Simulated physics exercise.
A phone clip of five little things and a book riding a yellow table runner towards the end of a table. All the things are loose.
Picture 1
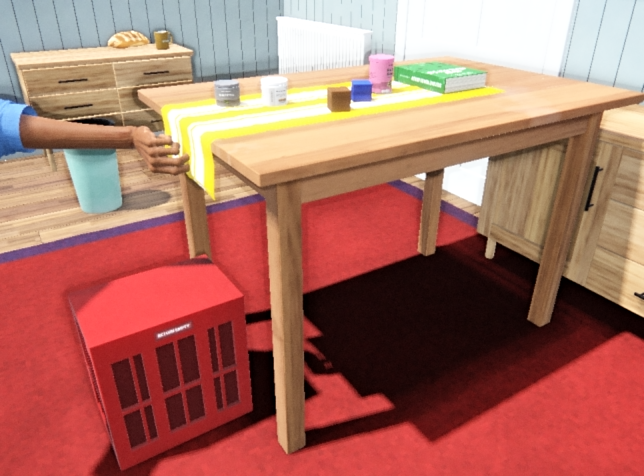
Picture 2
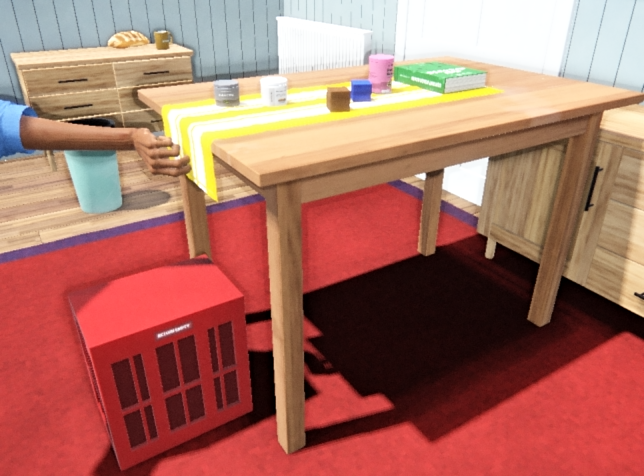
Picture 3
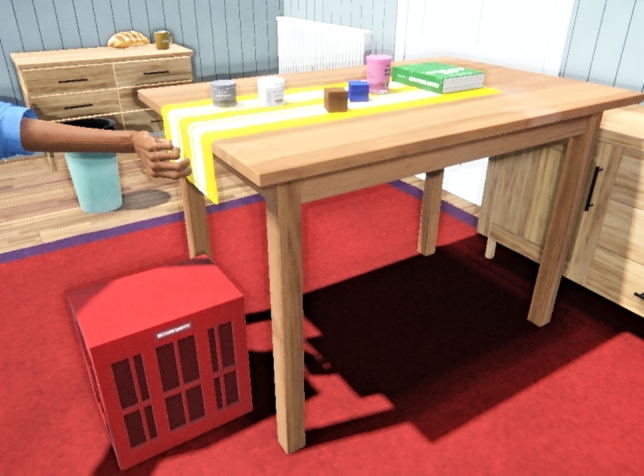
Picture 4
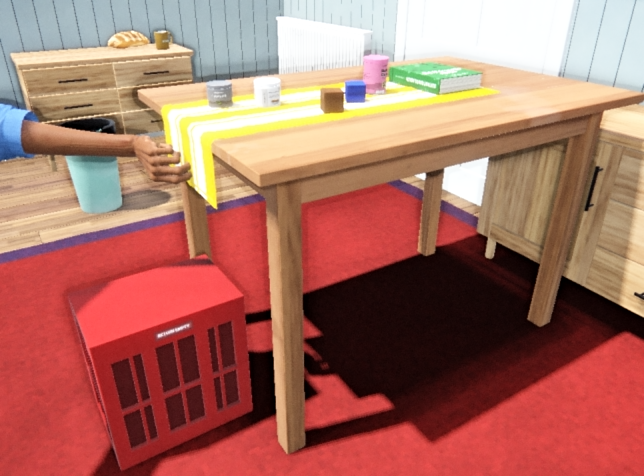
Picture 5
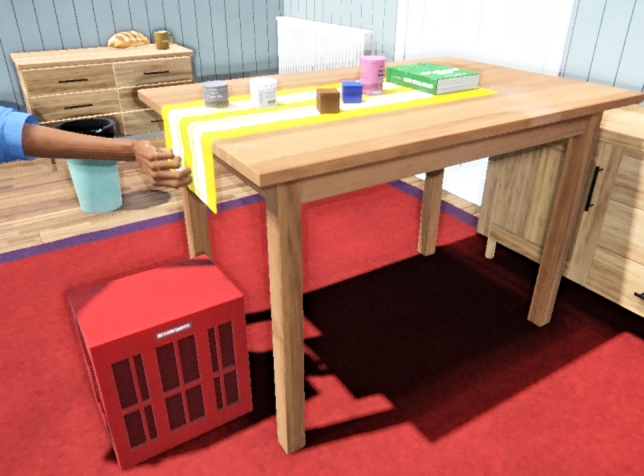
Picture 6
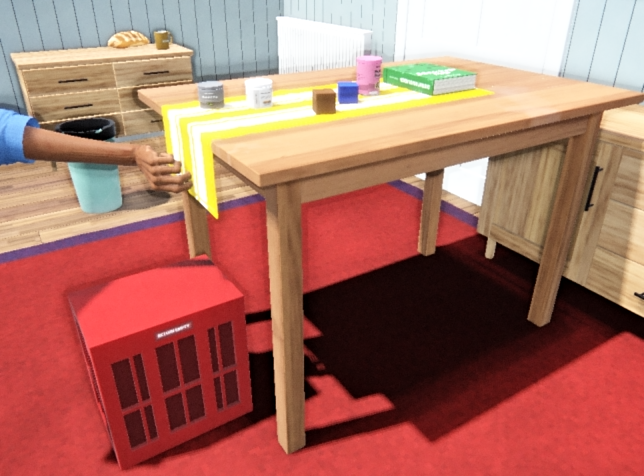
Yellow striped runner sliding slightly left under a hand's pull, carrying small pots, cubes, a pink can and a green book along.
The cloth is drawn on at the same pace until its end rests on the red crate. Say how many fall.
The answer is two.
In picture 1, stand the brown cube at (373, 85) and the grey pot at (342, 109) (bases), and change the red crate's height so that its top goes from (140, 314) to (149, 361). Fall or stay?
The brown cube keeps its place on top; the grey pot falls.
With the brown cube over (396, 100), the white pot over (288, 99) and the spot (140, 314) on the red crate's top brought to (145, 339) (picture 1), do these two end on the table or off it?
The brown cube keeps its place on top; the white pot goes over.
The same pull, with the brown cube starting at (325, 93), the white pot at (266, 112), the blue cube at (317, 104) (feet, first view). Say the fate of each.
The brown cube stays on; the white pot falls; the blue cube remains up.
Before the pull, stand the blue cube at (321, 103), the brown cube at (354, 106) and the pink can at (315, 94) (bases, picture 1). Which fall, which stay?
The blue cube holds on, the brown cube stays on, the pink can remains up.
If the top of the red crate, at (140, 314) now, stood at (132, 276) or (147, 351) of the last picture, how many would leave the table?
The count: 1 and 3.
Soon after, hem near (195, 235); grey pot gone.
Then, hem on the crate; grey pot and white pot gone.
At rest, hem on the crate; grey pot and white pot gone. Over the edge go two.
